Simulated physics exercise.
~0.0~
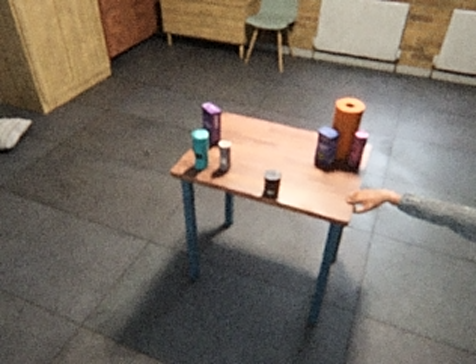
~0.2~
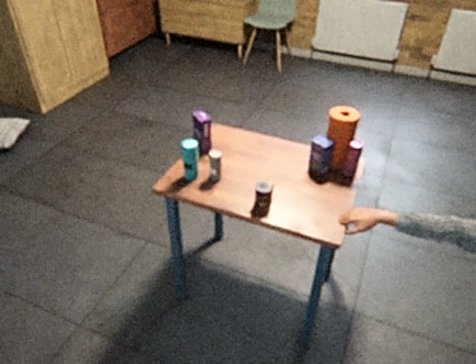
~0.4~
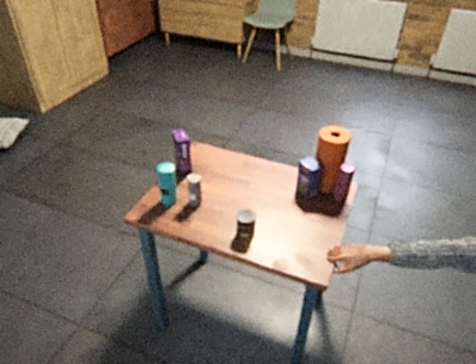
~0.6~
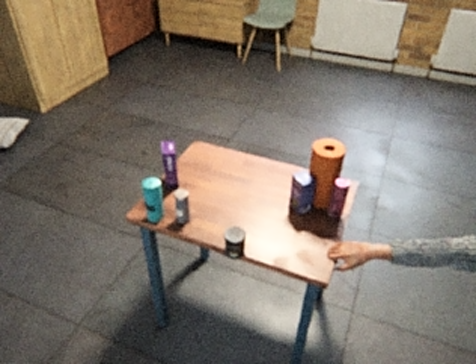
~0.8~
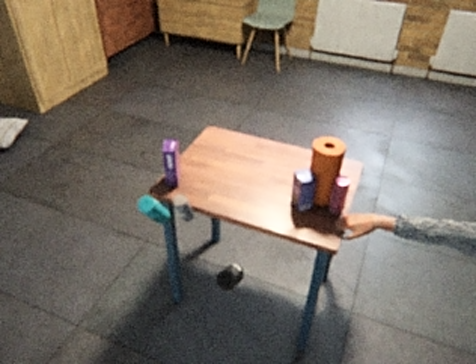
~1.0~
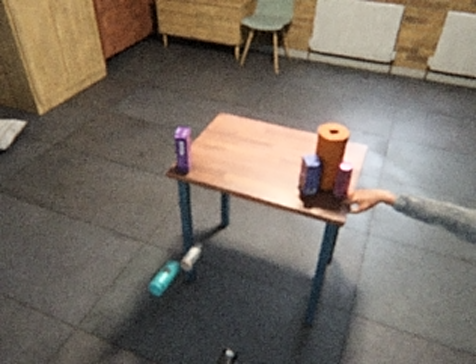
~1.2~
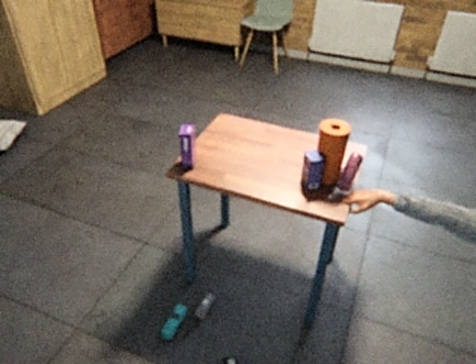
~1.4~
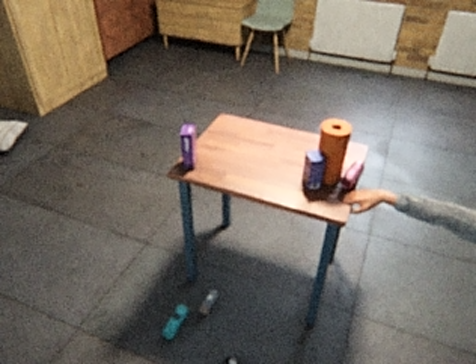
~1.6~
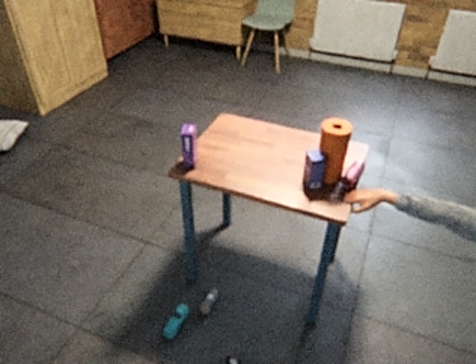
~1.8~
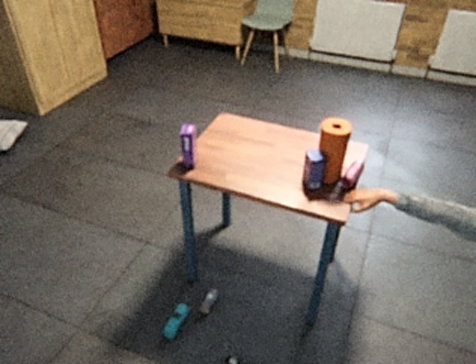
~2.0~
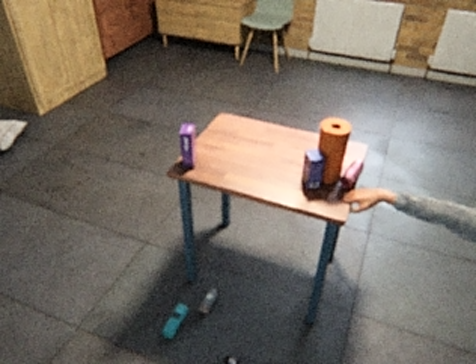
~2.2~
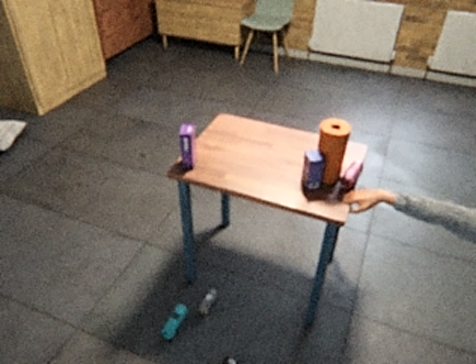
To begin with, a hand grips the right corner of a small wooden table holding seven upright items, including a tall orange roll, a blue carton and a purple carton. The hand drags the table towards the viewer, then shoves it back. The turquoise jar, grey shaker and black tin drop off the near side and fall to the floor. Beside the orange roll, the pink can leans and tips over on the tabletop. Finally, everything lies still, with the orange roll and both cartons standing on the table.
